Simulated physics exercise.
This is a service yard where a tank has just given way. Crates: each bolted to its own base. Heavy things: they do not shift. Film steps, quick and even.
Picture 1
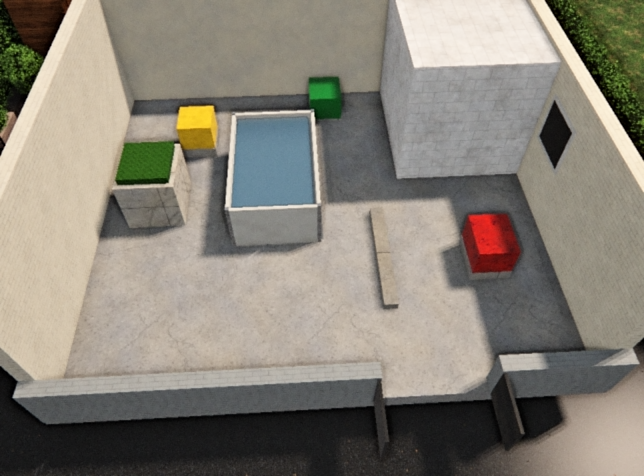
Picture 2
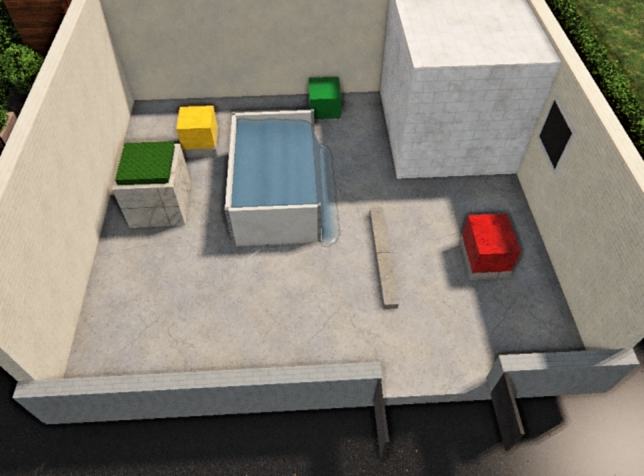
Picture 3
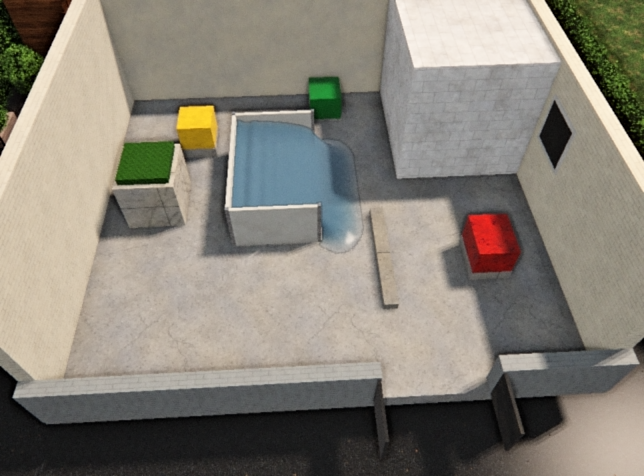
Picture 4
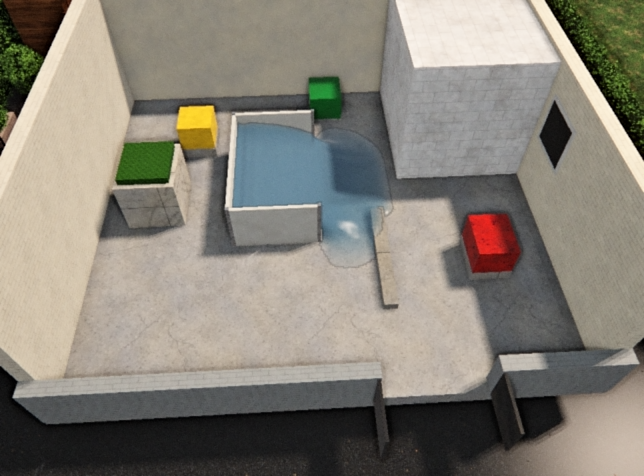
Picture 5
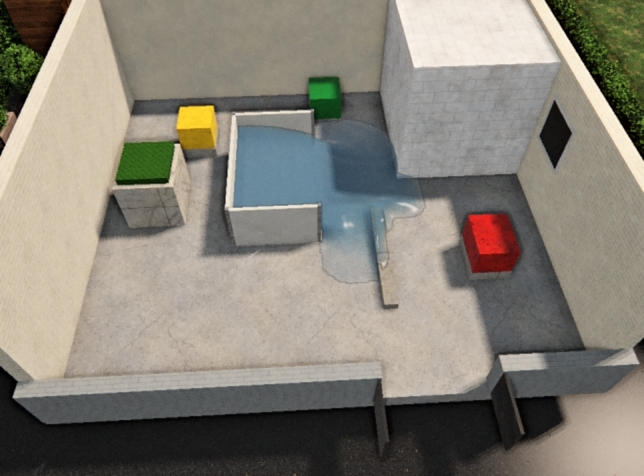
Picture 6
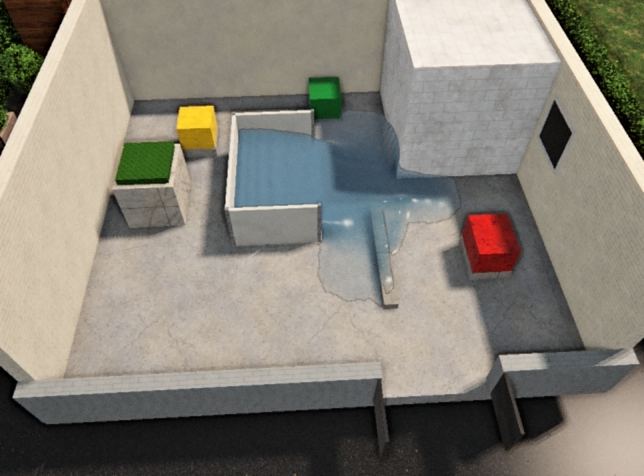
Water pours from the tank's open right side and spreads across the yard around a low wall.
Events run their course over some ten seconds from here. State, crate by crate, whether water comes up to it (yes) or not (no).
My prediction: I expect the yellow crate to never get touched, I expect the green crate to get touched, I expect the red crate to get touched.
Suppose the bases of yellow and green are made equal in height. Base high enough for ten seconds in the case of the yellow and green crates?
After the trade the yellow crate is inundated, and the green crate is inundated.
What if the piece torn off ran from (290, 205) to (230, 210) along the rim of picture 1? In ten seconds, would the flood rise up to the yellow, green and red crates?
The yellow crate is not reached; the green crate is reached; the red crate is not reached.
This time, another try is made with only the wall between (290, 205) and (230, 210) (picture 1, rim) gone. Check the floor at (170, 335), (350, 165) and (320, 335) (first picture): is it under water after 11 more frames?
In the order given, the spots are swamped, not soaked and swamped.
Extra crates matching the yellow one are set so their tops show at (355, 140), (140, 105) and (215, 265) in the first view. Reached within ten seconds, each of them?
Crate one is touched by the flood; crate two avoids the flood; crate three avoids the flood.
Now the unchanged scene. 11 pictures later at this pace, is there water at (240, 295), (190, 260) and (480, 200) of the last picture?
Point one left clear, point two left clear, point three sodden.
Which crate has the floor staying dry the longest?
My guess: The yellow one.
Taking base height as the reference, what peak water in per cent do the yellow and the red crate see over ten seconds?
80 and 150 per cent, in that order.
A moment on, water covers 35 % of the floor; the yellow crate not reached, the green crate water round its plinth, the red crate water round its plinth.
Next, water covers 45 % of the floor; the yellow crate not reached, the green crate water round its plinth, the red crate water round its plinth.
Then, water covers 65 % of the floor; the yellow crate water round its plinth, the green crate water round its plinth, the red crate water round its plinth.
Later, water covers 85 % of the floor; the yellow crate water round its plinth, the green crate water round its plinth, the red crate water round its plinth.
In the end, water covers 95 % of the floor; the yellow crate stayed above the water, the green crate was topped, the red crate was topped.
